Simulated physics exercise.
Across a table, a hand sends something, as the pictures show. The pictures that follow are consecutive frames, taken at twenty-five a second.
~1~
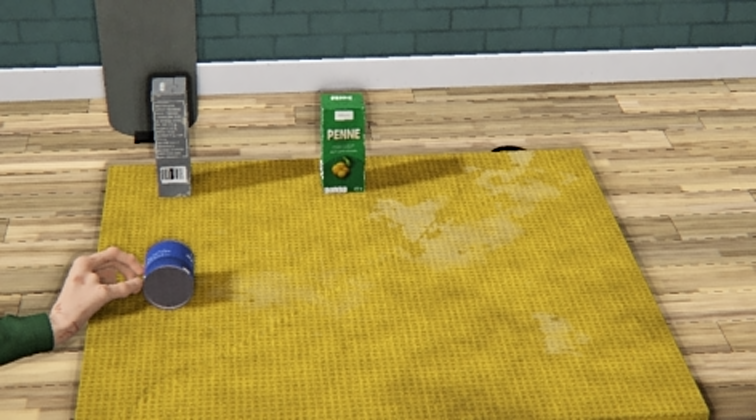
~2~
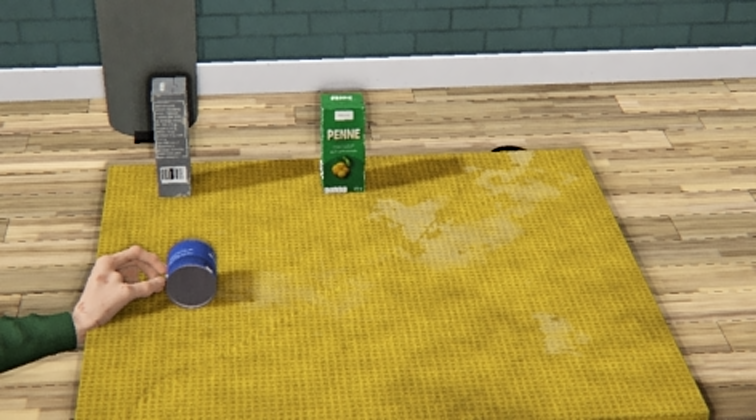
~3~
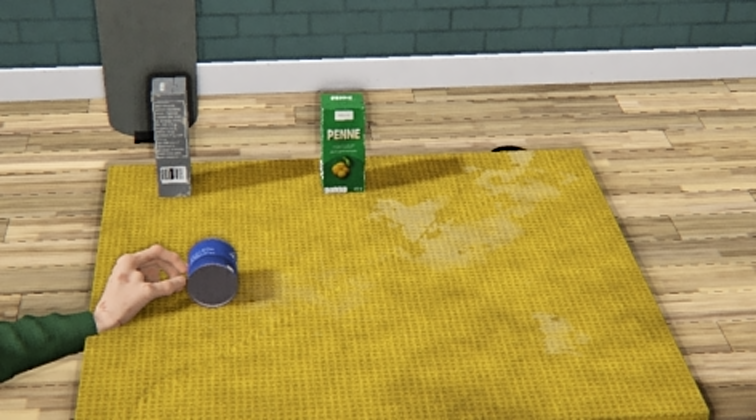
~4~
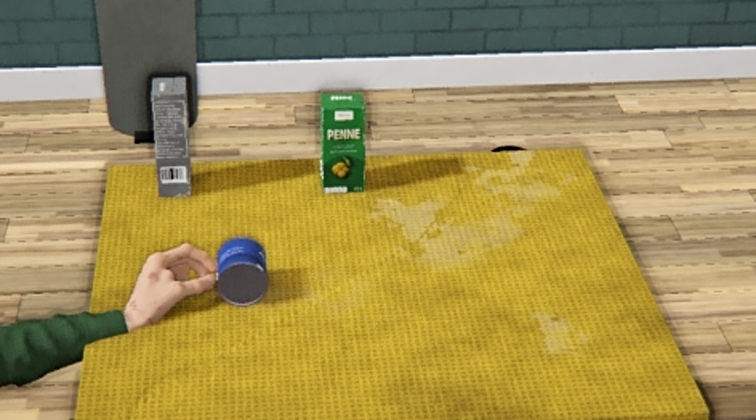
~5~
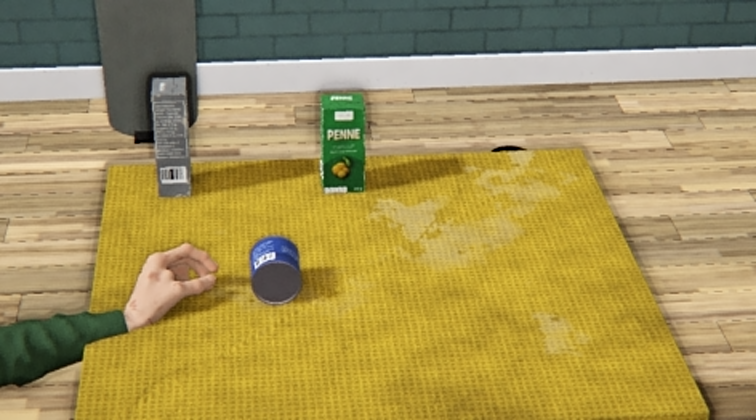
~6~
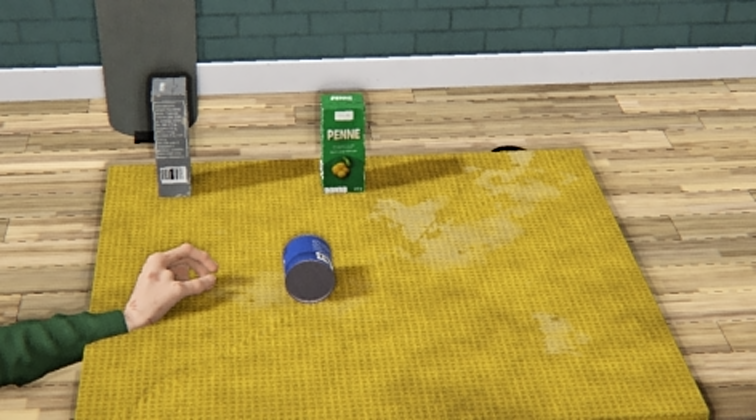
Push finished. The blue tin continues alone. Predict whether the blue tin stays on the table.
It is off the table at the end.
Then, 0.40 s past the last view, blue tin displaced well along near (615, 255).
Then, 0.90 s past the last view, blue tin now off the table.
Finally, off the table, blue tin.
